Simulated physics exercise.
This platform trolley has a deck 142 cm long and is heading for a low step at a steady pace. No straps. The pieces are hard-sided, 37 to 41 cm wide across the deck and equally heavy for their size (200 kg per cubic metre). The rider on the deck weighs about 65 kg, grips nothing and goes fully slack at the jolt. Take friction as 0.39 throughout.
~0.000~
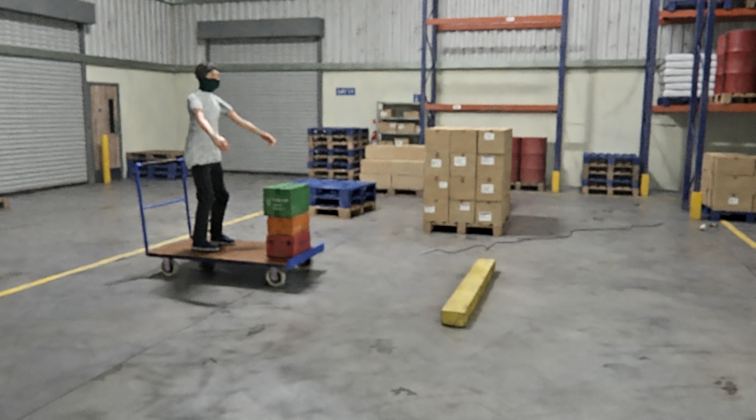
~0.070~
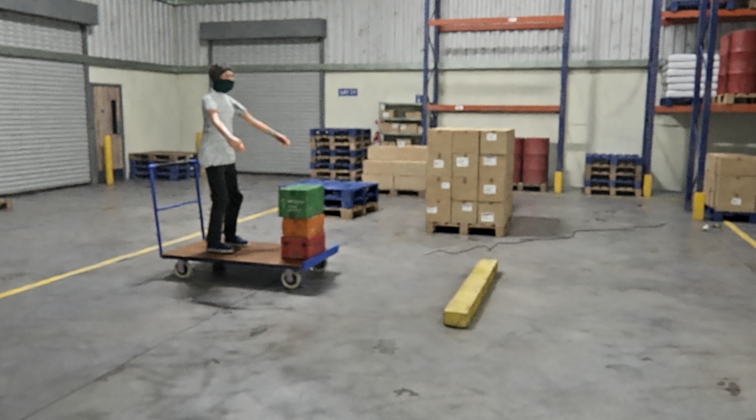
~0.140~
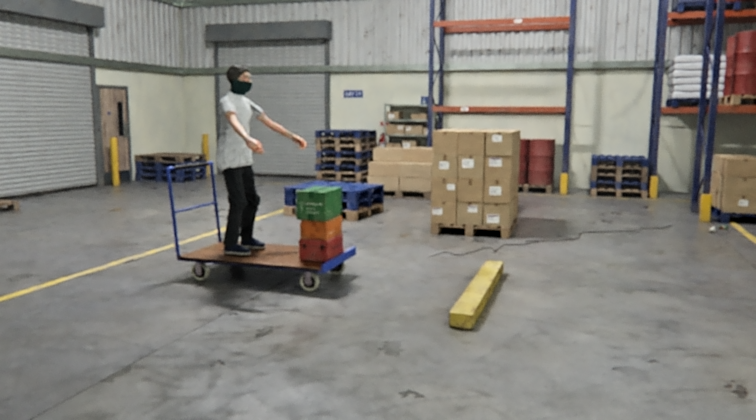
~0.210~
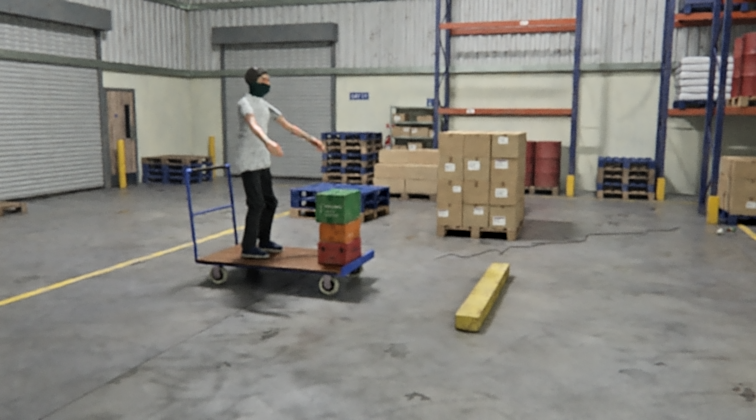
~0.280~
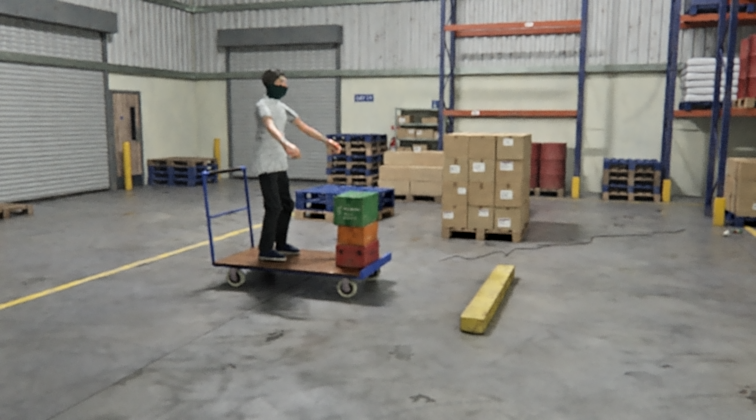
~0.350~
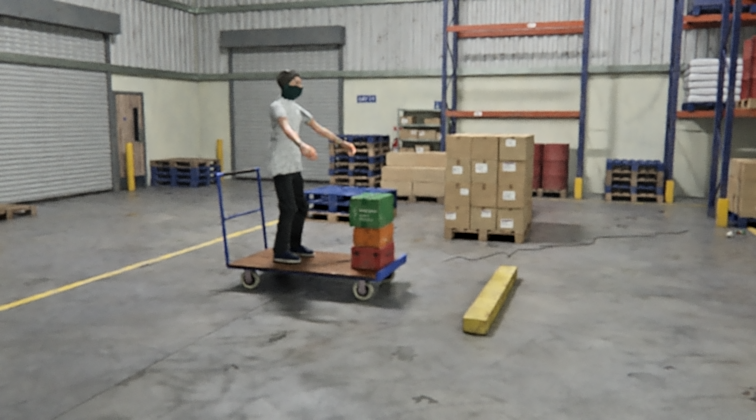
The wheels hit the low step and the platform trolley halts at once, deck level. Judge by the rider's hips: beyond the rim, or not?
The rider's hips stay behind the front rim at this speed.
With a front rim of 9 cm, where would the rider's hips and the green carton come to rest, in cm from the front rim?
In that case hips 30 behind, green 100 past.
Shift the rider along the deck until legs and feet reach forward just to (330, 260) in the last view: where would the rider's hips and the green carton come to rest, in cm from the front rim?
Then hips 30 past, green 160 past.
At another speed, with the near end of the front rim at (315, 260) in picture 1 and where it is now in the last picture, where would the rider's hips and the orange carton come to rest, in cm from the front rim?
In that case hips 70 behind, orange 30 past.
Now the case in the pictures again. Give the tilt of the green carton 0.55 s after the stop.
It is tilted some 90°.
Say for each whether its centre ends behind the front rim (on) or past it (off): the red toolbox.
In the end: Red on.
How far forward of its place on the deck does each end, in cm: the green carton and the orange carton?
Forward: Green 120, orange 50.
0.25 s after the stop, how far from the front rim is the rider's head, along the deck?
Some 50 cm behind it.
The wheels strike at 0.85 s.
After 1.40 s the rider's hips are 41 cm behind the rim, near (449, 220) in the last picture's view.
After 1.85 s the rider's hips are 30 cm behind the rim, near (460, 237) in the last picture's view.
At rest, 3.0 s, past the rim, green carton and orange carton; behind it, red toolbox and the rider's hips.
